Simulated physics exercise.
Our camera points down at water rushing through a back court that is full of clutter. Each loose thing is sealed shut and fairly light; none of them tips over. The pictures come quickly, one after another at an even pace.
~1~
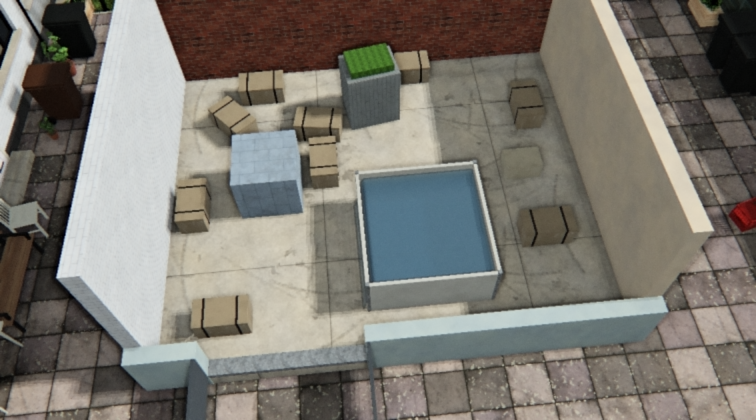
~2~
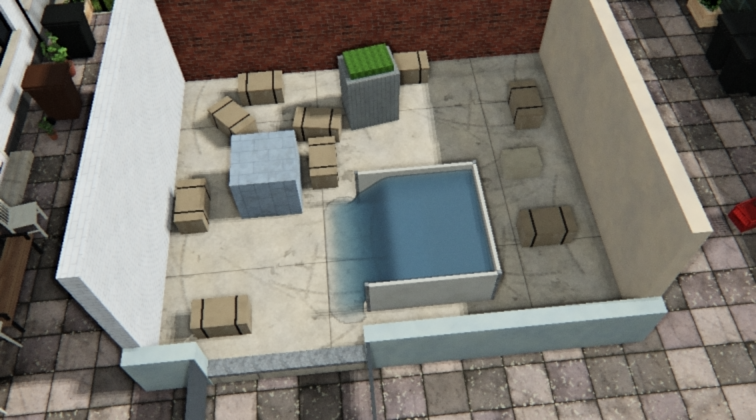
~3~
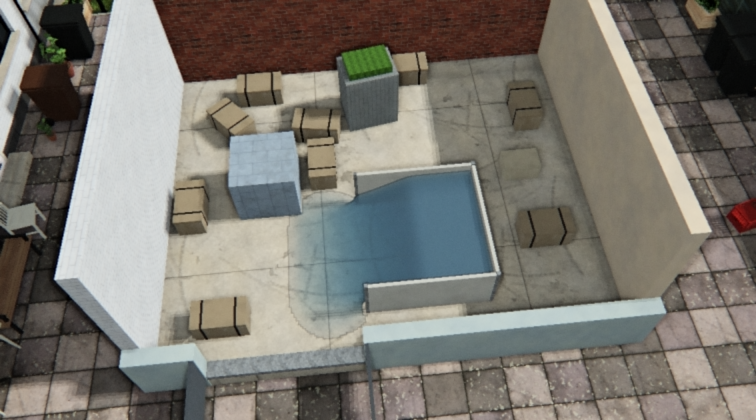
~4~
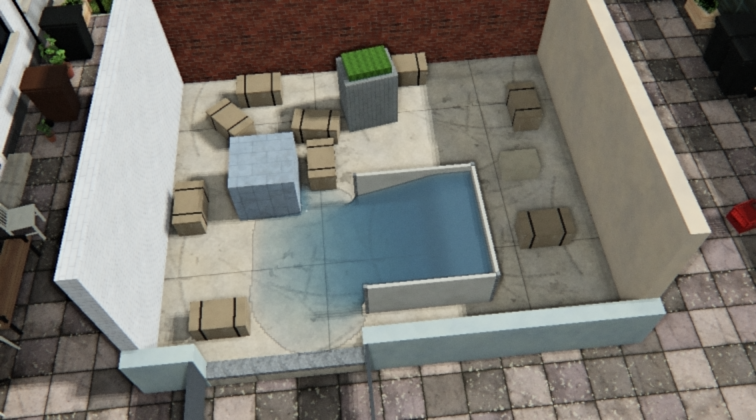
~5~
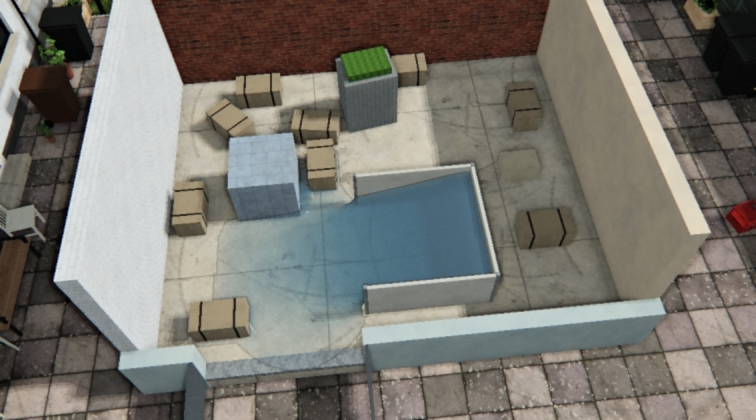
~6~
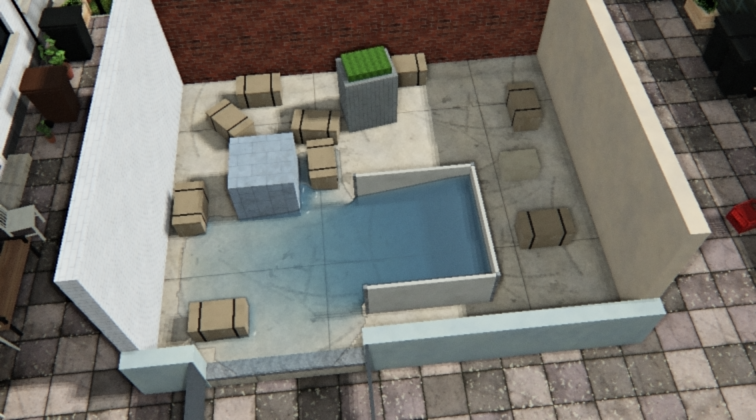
Walled back court with scattered boxes, blue water pouring from an open-sided tank and spreading left across the floor around them.
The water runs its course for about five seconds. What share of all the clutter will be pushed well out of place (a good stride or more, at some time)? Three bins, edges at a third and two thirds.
Bin: One third to two thirds.
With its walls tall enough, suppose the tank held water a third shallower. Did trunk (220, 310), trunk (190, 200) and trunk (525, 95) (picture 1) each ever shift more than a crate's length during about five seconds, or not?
The first reached the mark, the second reached the mark, the third stopped before it.
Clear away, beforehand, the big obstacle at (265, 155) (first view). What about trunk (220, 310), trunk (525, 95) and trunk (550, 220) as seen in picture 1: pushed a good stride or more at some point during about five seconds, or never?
Going through them in order: First got well clear, second kept nearby, third kept nearby.
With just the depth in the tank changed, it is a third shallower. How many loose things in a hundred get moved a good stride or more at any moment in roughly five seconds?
Close to 50 %.
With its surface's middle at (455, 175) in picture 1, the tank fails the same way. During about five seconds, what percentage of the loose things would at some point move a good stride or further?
70 %, roughly.
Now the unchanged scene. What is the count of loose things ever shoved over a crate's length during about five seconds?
You get 6.
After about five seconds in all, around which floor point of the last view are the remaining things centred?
I'd say roughly (400, 133).
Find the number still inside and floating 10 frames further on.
The total here is 1.
A moment on, 0 of 10 are well off their spots; 0 afloat.
Next, 3 of 10 are well off their spots; 1 afloat.
Later, 5 of 10 are well off their spots; 5 afloat.
In the end, 6 of 10 are well off their spots, and 6 have been at some point; 4 afloat.
